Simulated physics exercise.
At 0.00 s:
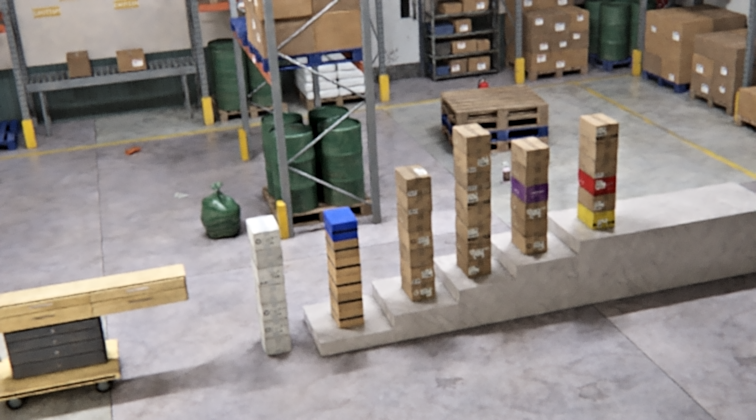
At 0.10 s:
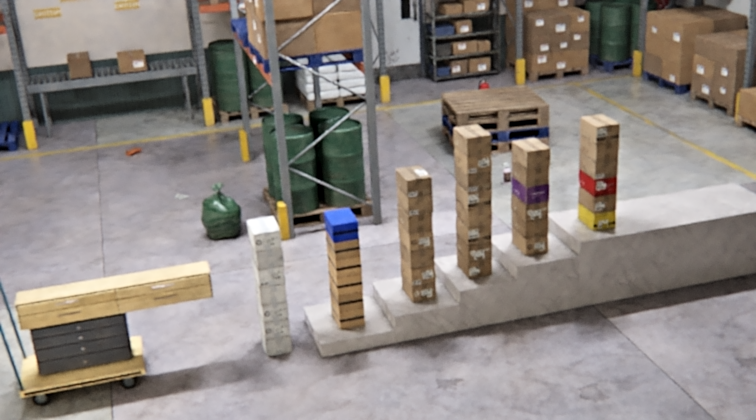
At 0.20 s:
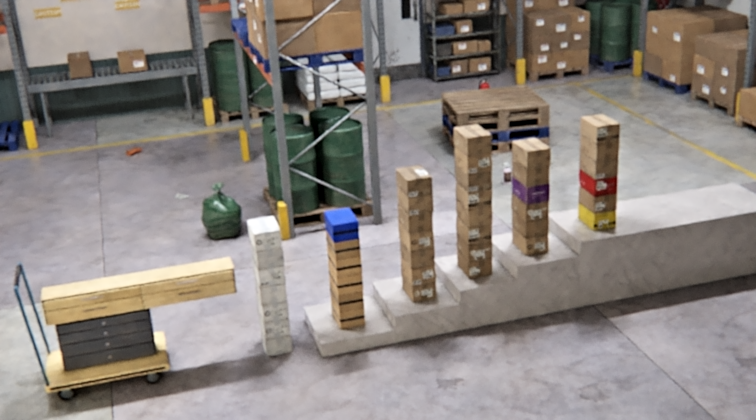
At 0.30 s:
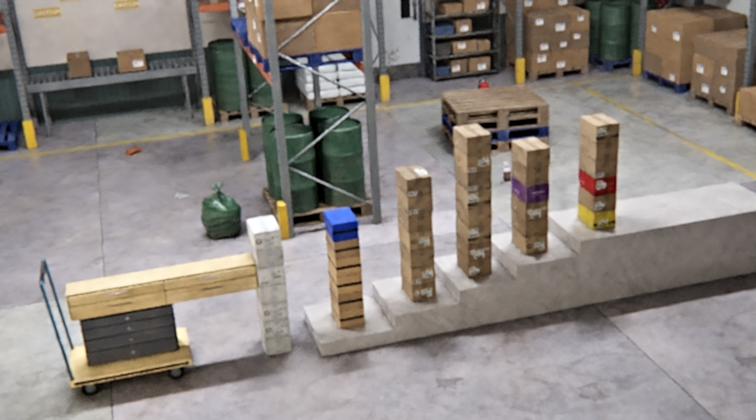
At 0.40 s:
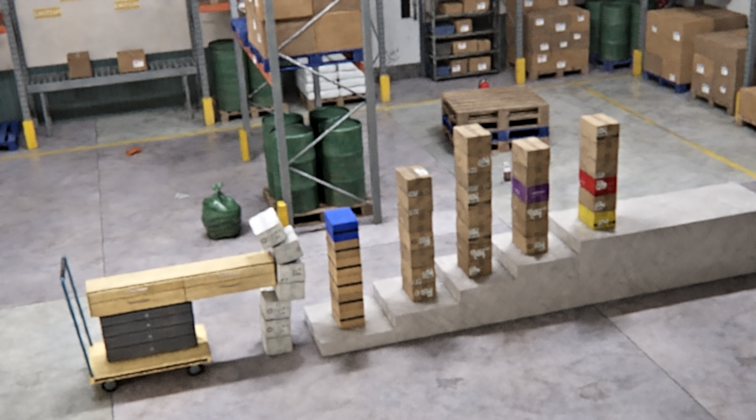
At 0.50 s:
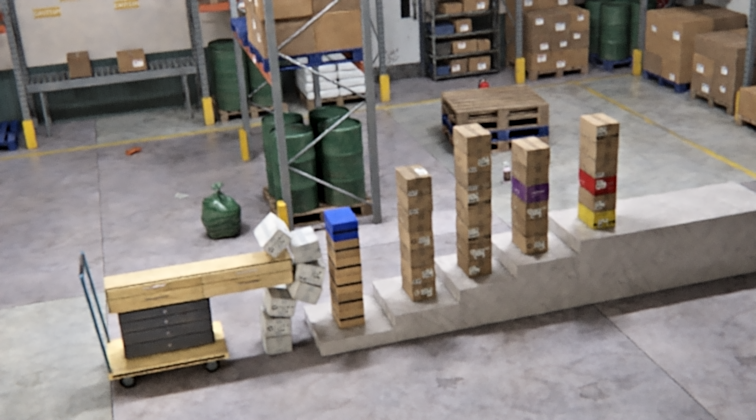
A trolley carrying a long wooden case rolled rightward across the warehouse floor toward a row of parcel piles, then the case struck the pale pile and pushed its upper parcels over toward the blue-topped one.
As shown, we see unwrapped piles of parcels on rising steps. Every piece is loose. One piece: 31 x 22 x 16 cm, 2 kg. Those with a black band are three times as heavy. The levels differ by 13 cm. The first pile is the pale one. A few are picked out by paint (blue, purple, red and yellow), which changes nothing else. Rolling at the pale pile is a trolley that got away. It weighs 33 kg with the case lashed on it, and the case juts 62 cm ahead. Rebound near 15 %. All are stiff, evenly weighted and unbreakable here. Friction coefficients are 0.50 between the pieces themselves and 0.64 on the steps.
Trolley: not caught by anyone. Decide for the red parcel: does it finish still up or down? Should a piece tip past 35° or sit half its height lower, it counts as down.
It finishes down.
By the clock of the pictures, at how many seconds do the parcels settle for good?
At roughly 5.5 seconds.
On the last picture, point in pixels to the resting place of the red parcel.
Near (666, 197).
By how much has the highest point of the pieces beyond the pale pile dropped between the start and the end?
About 50 cm lower.
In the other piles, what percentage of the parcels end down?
95 per cent.
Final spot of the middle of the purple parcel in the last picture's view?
I'd say its middle settles close to (586, 198).
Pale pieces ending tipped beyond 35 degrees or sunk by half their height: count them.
That happens to 5 of them.
By 1.34 s, 5 of the pale pile down; 6 of the 33 other parcels down; red parcel unmoved; blue parcel tilted 31°, 17 cm lower.
By 2.82 s, 5 of the pale pile down; 25 of the 33 other parcels down; red parcel tilted 9°; blue parcel tilted 42°, 31 cm lower.
When it is over (5.8 s), 5 of the pale pile down; 31 of the 33 other parcels down; red parcel on its side; purple parcel tilted 47°, 19 cm lower; yellow parcel tilted 47°. In pixels of the last frame, middles, red parcel near (666, 197), purple parcel near (586, 199).
